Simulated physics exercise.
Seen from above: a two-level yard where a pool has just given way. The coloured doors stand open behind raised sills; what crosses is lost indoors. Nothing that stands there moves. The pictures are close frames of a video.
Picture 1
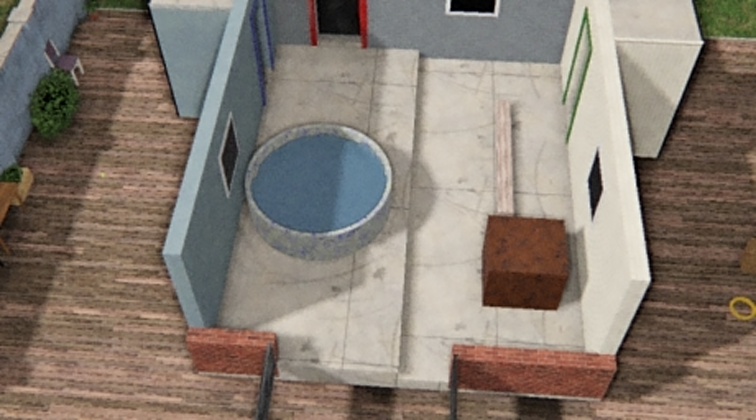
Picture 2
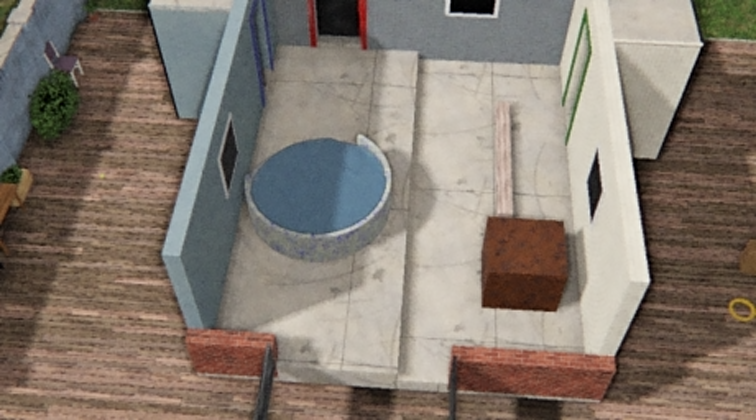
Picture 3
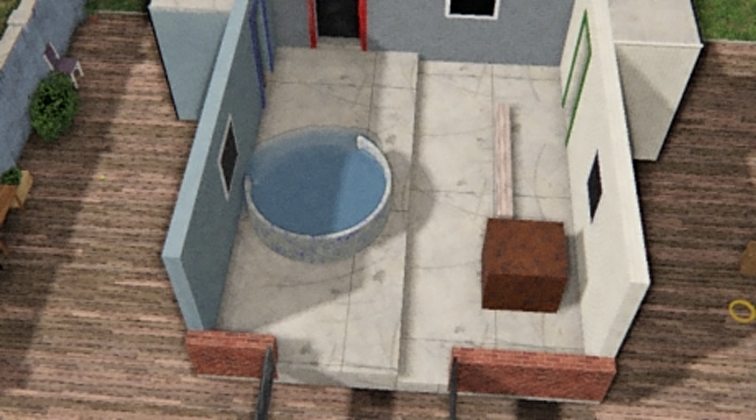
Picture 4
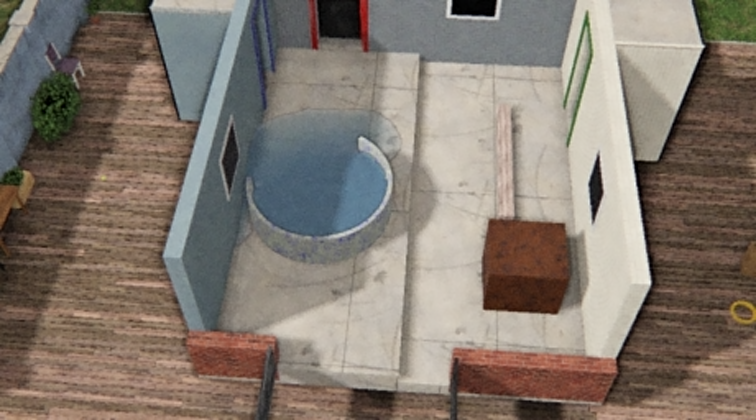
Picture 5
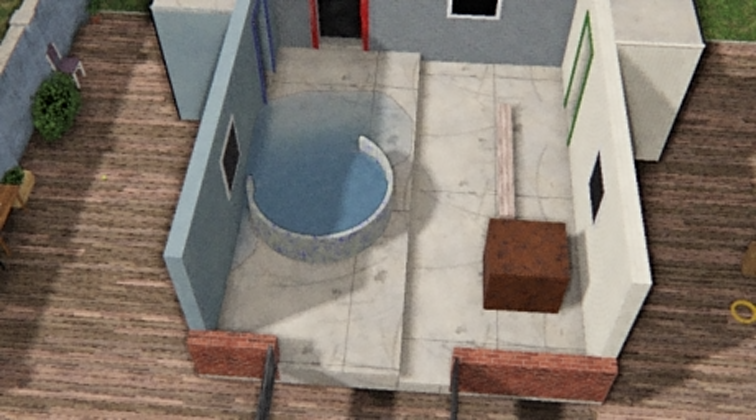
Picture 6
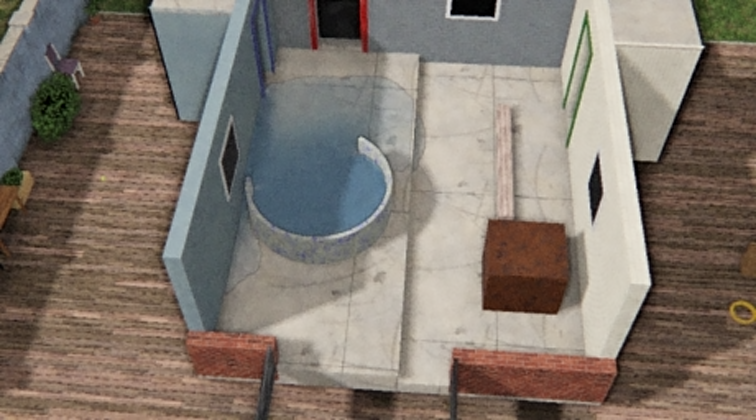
A round stone-rimmed tank of blue water stands on the left of a pale, cracked concrete yard, seen from high above between a blue wall and a cream one. A rusty brown block sits at right below a pale plank, with a red-framed doorway behind and low brick walls in front. The tank's far side opens and water spreads backward across the floor, while the view stays nearly still.
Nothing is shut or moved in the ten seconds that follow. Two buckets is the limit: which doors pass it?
In the end: The green door stays under that; the blue door takes more than that; the red door takes more than that.
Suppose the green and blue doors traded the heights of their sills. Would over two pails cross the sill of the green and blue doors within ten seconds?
In short: Green floods; blue is under.
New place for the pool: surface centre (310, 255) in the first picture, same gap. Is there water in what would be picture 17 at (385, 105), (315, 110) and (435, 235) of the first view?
One after the other: Under water, flooded, clear.
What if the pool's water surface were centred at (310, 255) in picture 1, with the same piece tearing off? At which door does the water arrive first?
First comes the door marked blue.
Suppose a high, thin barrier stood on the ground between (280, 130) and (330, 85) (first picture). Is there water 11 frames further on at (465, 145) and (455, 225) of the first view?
In turn: Not flooded, free of water.
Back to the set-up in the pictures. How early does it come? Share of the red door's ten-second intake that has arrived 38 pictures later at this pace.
About 100 per cent.
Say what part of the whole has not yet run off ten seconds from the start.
About 76 per cent.
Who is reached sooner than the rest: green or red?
First comes the door marked red.
A moment on, water covers 35 % of the floor; the green door not reached, the blue door under two buckets in, the red door under two buckets in.
Next, water covers 35 % of the floor; the green door not reached, the blue door over two buckets in, the red door far over two buckets in.
Then, water covers 45 % of the floor; the green door not reached, the blue door far over two buckets in, the red door far over two buckets in.
Later, water covers 75 % of the floor; the green door wet at the sill, nothing in, the blue door far over two buckets in, the red door far over two buckets in.
In the end, water covers 80 % of the floor; the green door wet at the sill, nothing in, the blue door far over two buckets in, the red door far over two buckets in.
